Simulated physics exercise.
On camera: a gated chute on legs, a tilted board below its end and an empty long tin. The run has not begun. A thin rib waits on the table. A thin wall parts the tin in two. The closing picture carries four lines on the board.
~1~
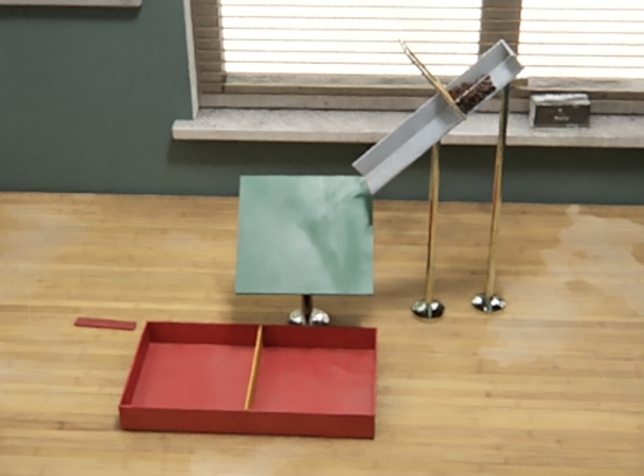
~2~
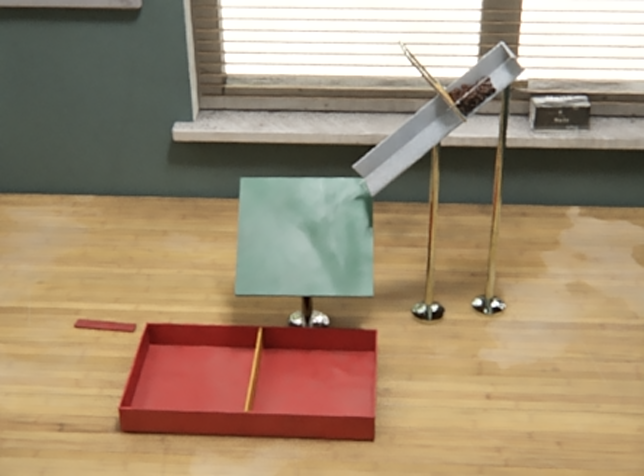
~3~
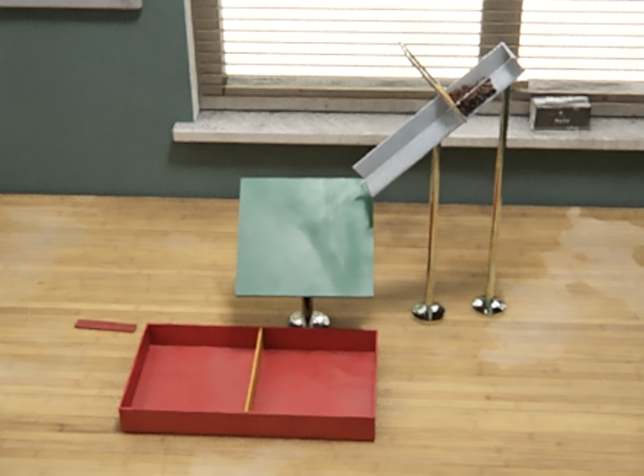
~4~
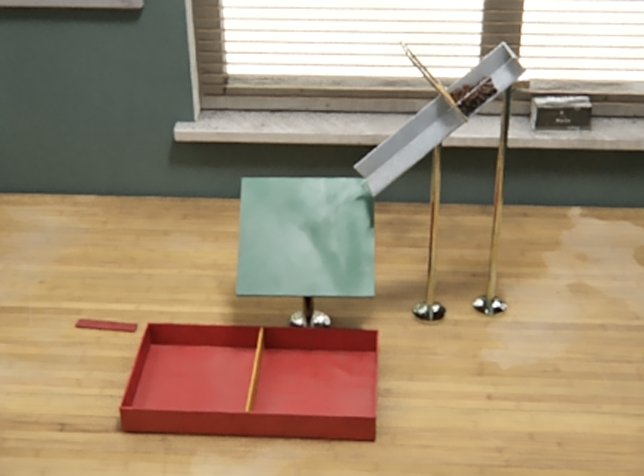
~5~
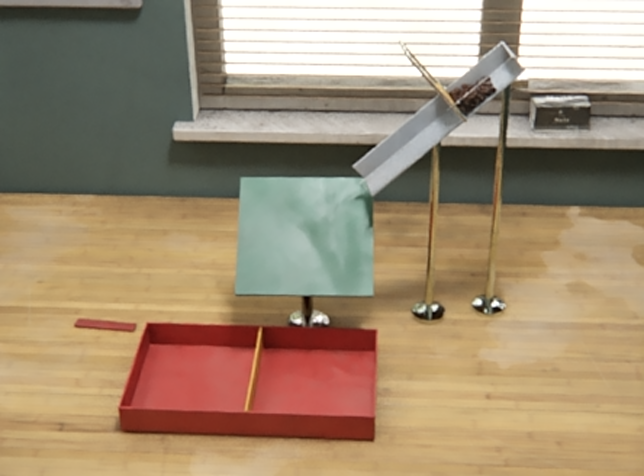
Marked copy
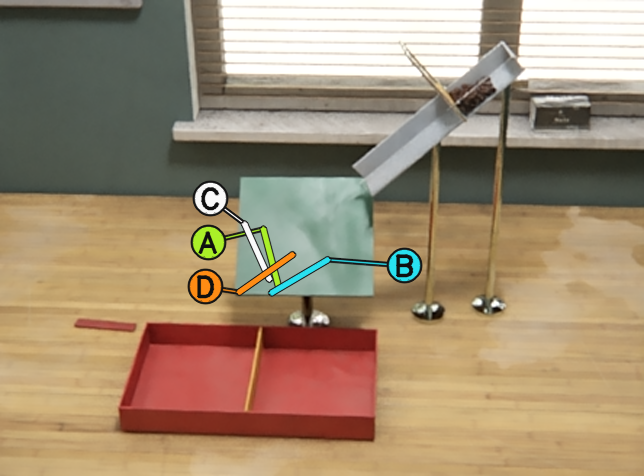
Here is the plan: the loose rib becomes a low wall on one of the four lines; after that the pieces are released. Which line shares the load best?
D is best.
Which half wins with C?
Right.
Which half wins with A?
Right.
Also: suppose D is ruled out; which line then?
C.
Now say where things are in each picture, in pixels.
The first picture shows load behind the gate (466, 93), chocolate balls; lip of the chute (369, 186), sloping fairly steeply.
The second picture shows middle of the board (305, 235), tilted fairly steeply; middle of its low edge (304, 296); of its high edge (307, 178).
The third picture shows front corners of the tin (119, 408) and (374, 417); front end of its middle wall (246, 413); gate still shut (444, 94).
The fourth picture shows middle of the load (468, 95); lip (370, 188).
The fifth picture shows middle of the load (467, 94); lip (369, 188).
On the marked copy, line A from (263, 229) to (278, 287); line B from (327, 259) to (271, 292); line C from (244, 224) to (269, 279); line D from (292, 254) to (239, 292).
With A, of what is caught, just a few in the left half, almost all in the right.
With B, of what is caught, almost all in the left half, just a few in the right.
With C, of what is caught, roughly a quarter in the left half, roughly two thirds in the right.
With D, of what is caught, roughly half in the left half, roughly half in the right.
